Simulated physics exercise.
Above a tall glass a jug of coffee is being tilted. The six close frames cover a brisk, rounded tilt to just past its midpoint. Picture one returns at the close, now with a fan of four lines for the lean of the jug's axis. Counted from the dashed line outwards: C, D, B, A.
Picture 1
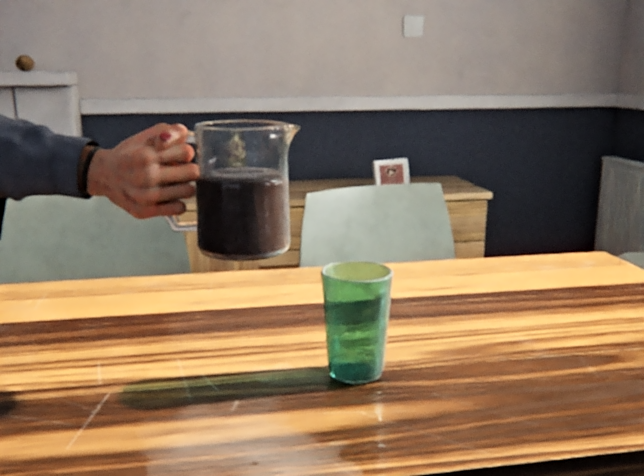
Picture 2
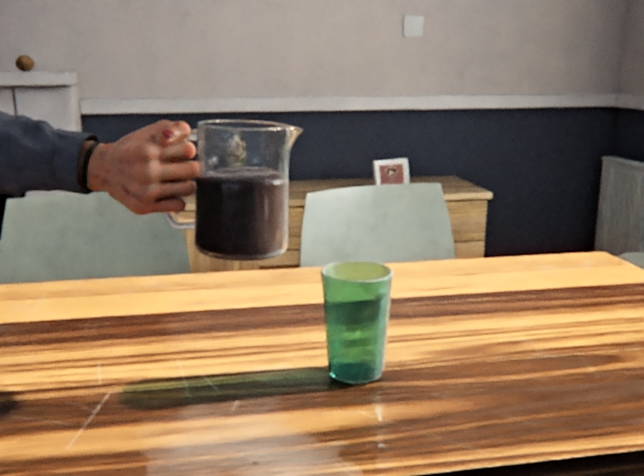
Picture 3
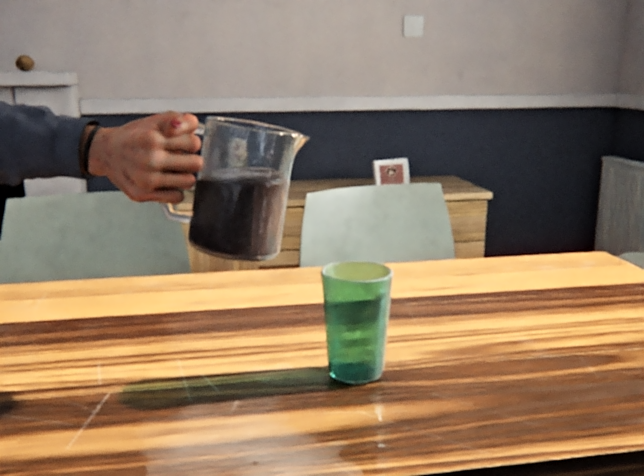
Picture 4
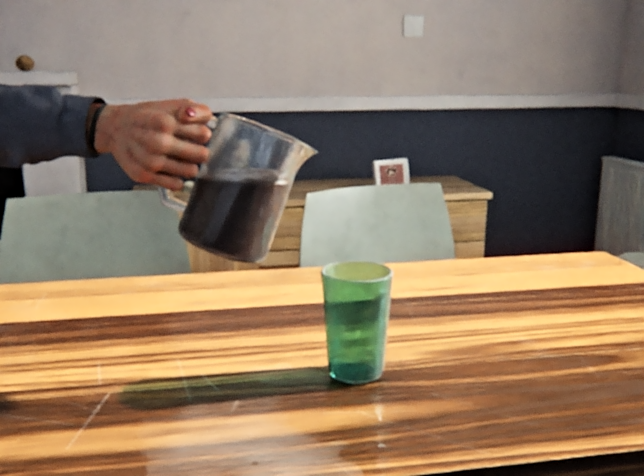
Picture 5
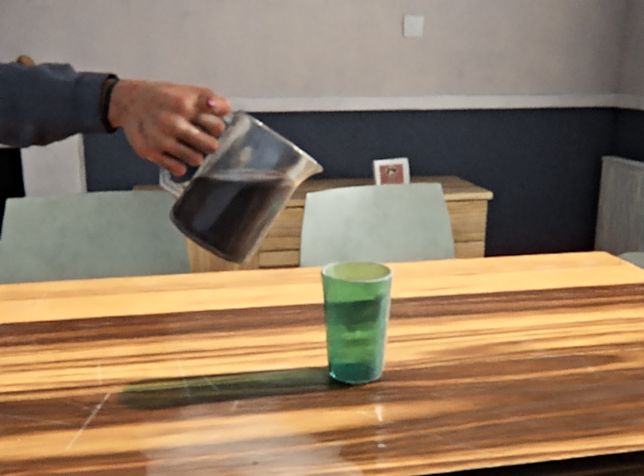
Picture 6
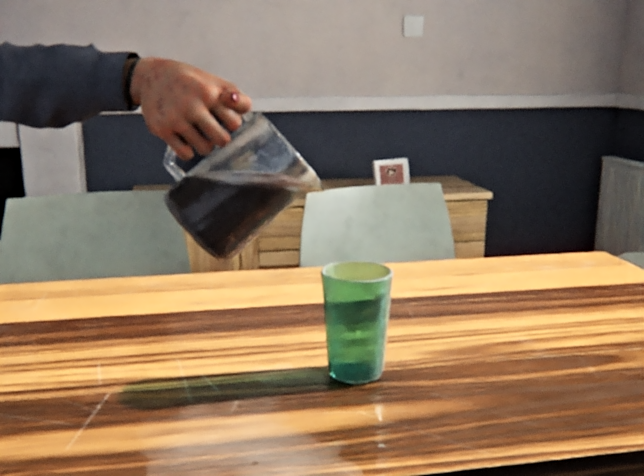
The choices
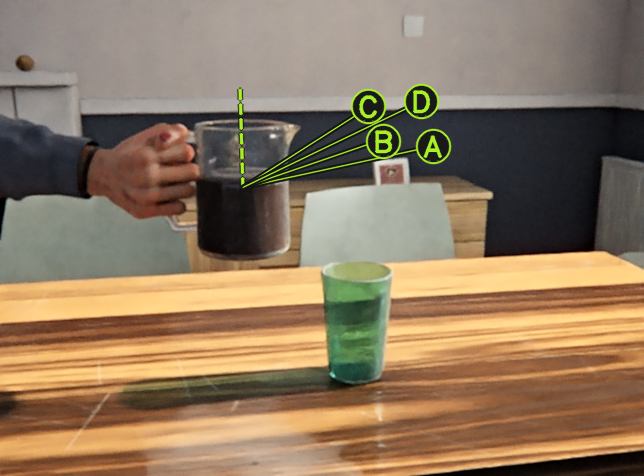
A hand in a dark blue sleeve holds a clear glass jug of dark coffee above a striped wooden table, seen from a still, level view across a room. A tall green glass stands on the table to the right of the jug, with pale chairs, a wooden cabinet and a grey and navy wall behind. Starting upright, the jug tilts steadily rightward as the hand rises and turns over it.
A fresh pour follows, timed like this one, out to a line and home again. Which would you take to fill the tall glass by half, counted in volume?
The best tilt is B.
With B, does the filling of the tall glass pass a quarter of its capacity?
Yes.
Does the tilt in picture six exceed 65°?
No, it does not.
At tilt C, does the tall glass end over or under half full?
Under.
On the marked copy, A at (416, 149); B at (366, 144); C at (354, 116); D at (405, 108).
Choosing A, the tall glass ends with about 68 % of what it can hold.
Choosing B, the tall glass ends with about 51 % of what it can hold.
Choosing C, the tall glass ends with about 17 % of what it can hold.
Choosing D, the tall glass ends with about 32 % of what it can hold.
